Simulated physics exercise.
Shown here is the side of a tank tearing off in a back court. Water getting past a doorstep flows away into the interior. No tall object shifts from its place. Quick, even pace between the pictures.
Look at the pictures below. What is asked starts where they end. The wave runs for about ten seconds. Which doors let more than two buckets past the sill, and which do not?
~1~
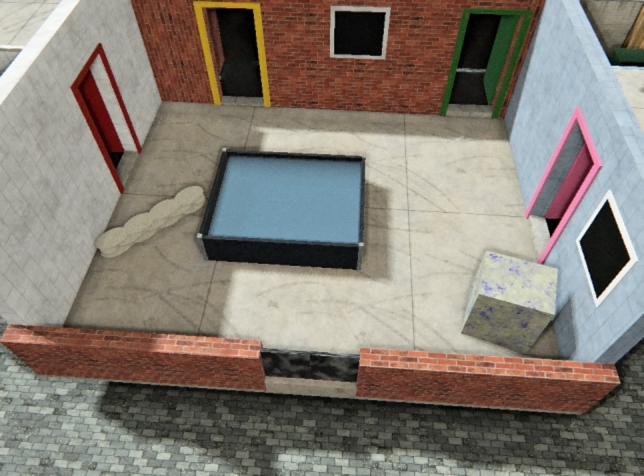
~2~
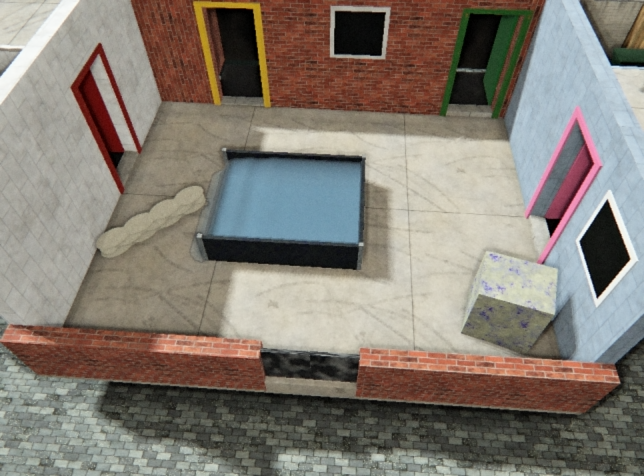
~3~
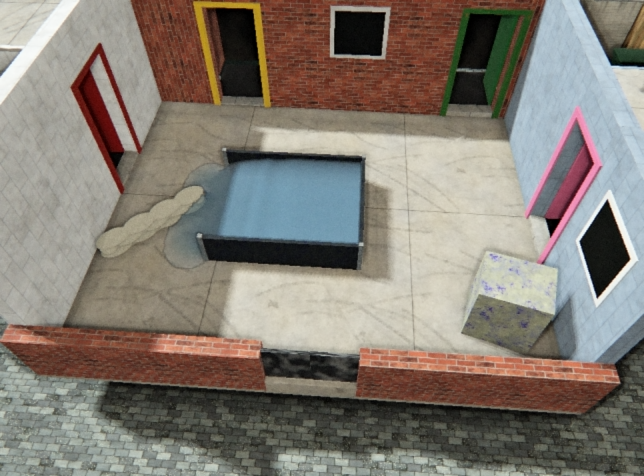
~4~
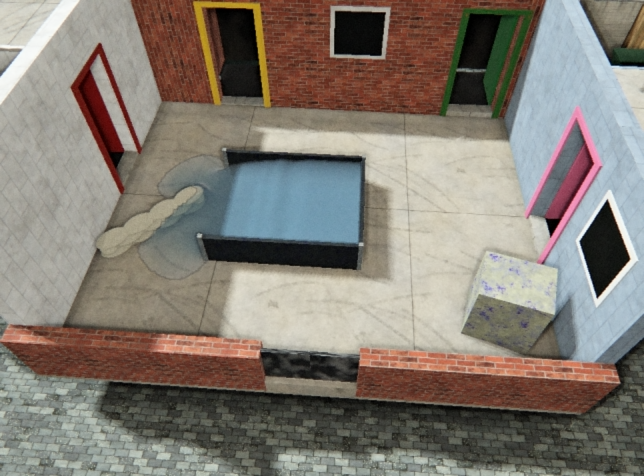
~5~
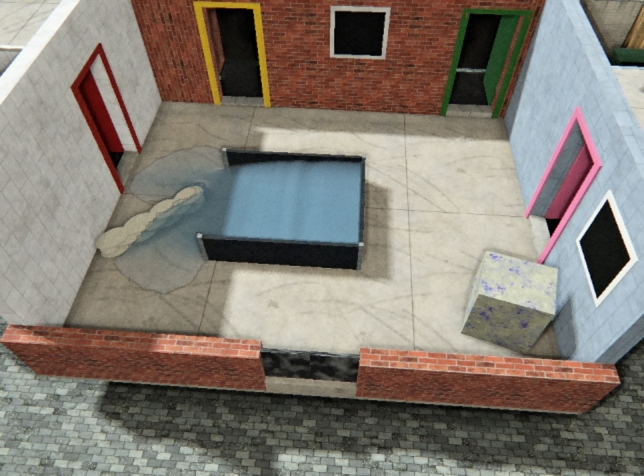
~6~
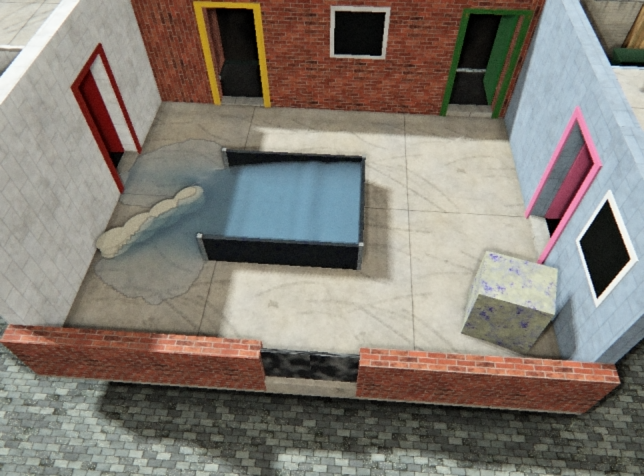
The pink door ends up within two buckets, the green door ends up within two buckets, the yellow door ends up over two buckets, the red door ends up over two buckets.
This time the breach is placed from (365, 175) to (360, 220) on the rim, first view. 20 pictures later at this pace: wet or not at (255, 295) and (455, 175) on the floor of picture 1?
First place still bare, second place drenched.
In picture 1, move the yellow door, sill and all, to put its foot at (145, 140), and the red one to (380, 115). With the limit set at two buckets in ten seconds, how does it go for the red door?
In that case the red one stays unflooded.
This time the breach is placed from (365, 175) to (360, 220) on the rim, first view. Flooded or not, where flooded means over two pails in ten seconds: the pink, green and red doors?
So pink crosses the limit, green crosses the limit and red remains below the limit.
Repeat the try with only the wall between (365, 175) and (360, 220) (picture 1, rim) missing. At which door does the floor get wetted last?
That would be the red-painted one.
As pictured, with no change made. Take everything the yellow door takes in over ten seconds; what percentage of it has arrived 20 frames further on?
5 %.
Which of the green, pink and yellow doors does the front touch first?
The yellow one.
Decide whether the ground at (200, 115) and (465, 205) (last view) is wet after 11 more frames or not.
One after the other: Flooded, free of water.
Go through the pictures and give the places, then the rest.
The first picture shows still water in the water tank at (288, 198).
In the second picture, the front is at a hidden place, out from the gap at (219, 207).
In the third picture, the front is at (207, 167), out from the gap at (219, 209).
In the fourth picture, the front is at (188, 164), out from the gap at (220, 209).
In the fifth picture, water pours out at (220, 209) and has run to (140, 175).
In the sixth picture, water pours out at (220, 209) and has run to (136, 161).
A moment on, water covers 20 % of the floor; the pink door not reached, the green door not reached, the yellow door not reached, the red door over two buckets in.
Next, water covers 25 % of the floor; the pink door not reached, the green door not reached, the yellow door not reached, the red door over two buckets in.
Then, water covers 40 % of the floor; the pink door not reached, the green door not reached, the yellow door under two buckets in, the red door far over two buckets in.
Later, water covers 80 % of the floor; the pink door wet at the sill, nothing in, the green door wet at the sill, nothing in, the yellow door under two buckets in, the red door far over two buckets in.
In the end, water covers 90 % of the floor; the pink door wet at the sill, nothing in, the green door wet at the sill, nothing in, the yellow door over two buckets in, the red door far over two buckets in.
